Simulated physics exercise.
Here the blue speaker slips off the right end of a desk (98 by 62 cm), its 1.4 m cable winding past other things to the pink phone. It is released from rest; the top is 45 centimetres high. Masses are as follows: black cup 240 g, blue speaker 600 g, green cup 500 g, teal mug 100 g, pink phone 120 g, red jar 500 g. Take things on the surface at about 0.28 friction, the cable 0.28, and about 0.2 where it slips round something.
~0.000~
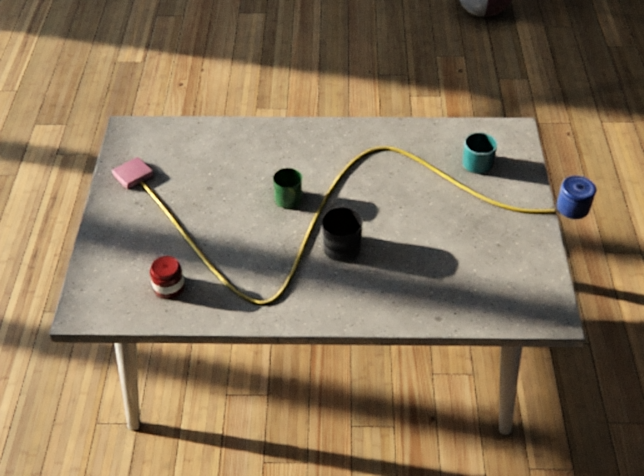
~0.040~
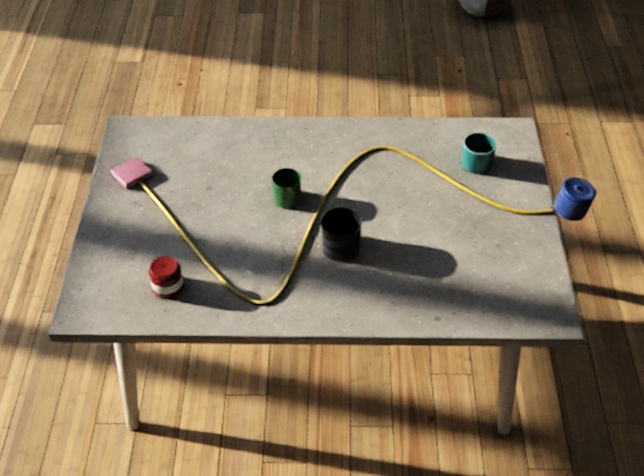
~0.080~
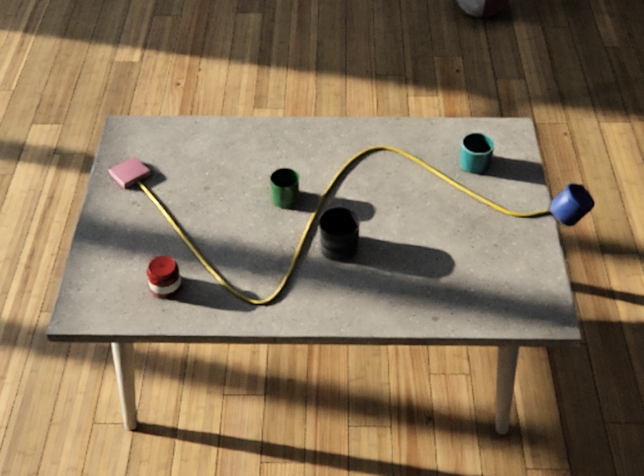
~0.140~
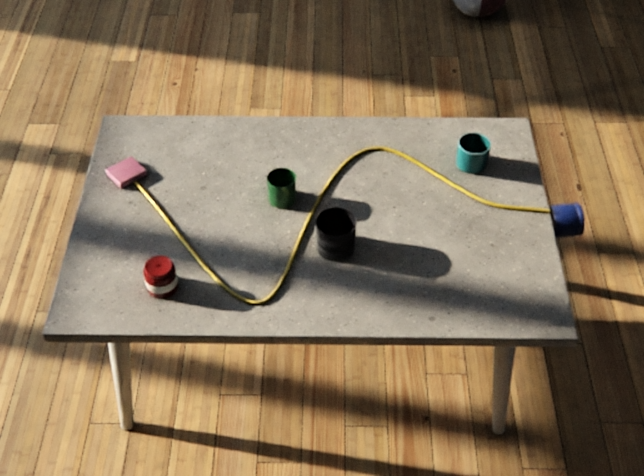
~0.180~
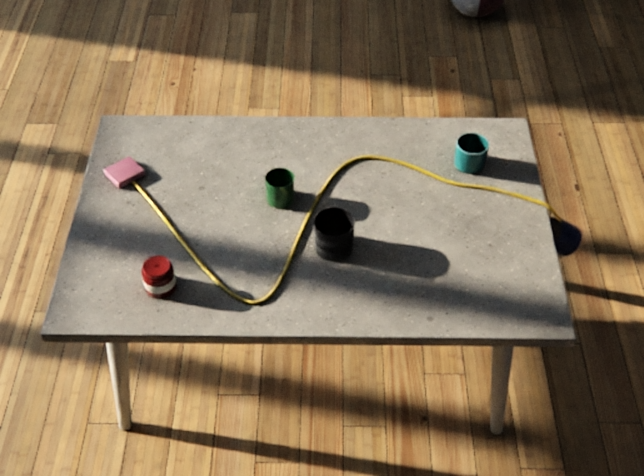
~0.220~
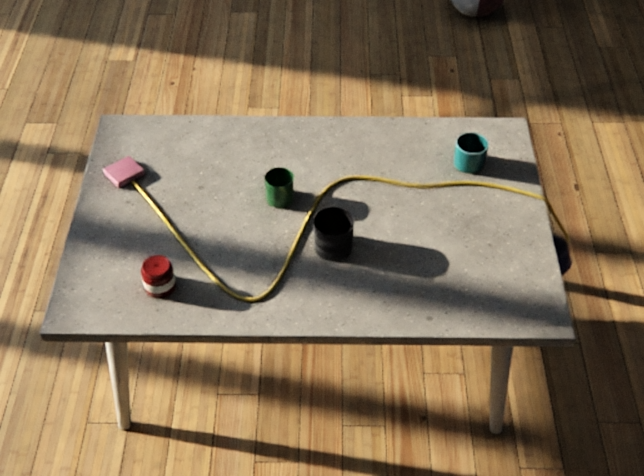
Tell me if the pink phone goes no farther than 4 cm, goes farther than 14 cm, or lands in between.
The pink phone lands in between.
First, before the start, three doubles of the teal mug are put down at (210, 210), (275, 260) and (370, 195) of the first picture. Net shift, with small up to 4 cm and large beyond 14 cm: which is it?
Going one by one, I'd say a short shift, then an in-between shift, then a long shift.
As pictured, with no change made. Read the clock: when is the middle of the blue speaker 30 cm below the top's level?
The clock reads 0.30 s at that moment.
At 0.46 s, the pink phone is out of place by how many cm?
Pink phone: Roughly 4 cm.
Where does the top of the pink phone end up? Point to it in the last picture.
Check near (160, 173) - that's where it comes to rest.
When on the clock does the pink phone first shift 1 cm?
Answer: Pink phone, 0.40 s.
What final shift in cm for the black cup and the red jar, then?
The black cup ends up 0 cm from where it began, and the red jar 0 cm.
After 0.5 s, the cable's tail end at (159, 172); pink phone 4 cm off its start, blue speaker over the edge.
After 0.7 s, the cable's tail end at (176, 174); pink phone 8 cm off its start, blue speaker over the edge.
After 1.0 s, the cable's tail end at (176, 174); pink phone 8 cm off its start at (160, 173), blue speaker over the edge.
After 1.2 s, the cable's tail end at (176, 174); pink phone 8 cm off its start, blue speaker over the edge.
After 2.4 s, the cable's tail end at (176, 174); pink phone 8 cm off its start at (160, 173), blue speaker over the edge.
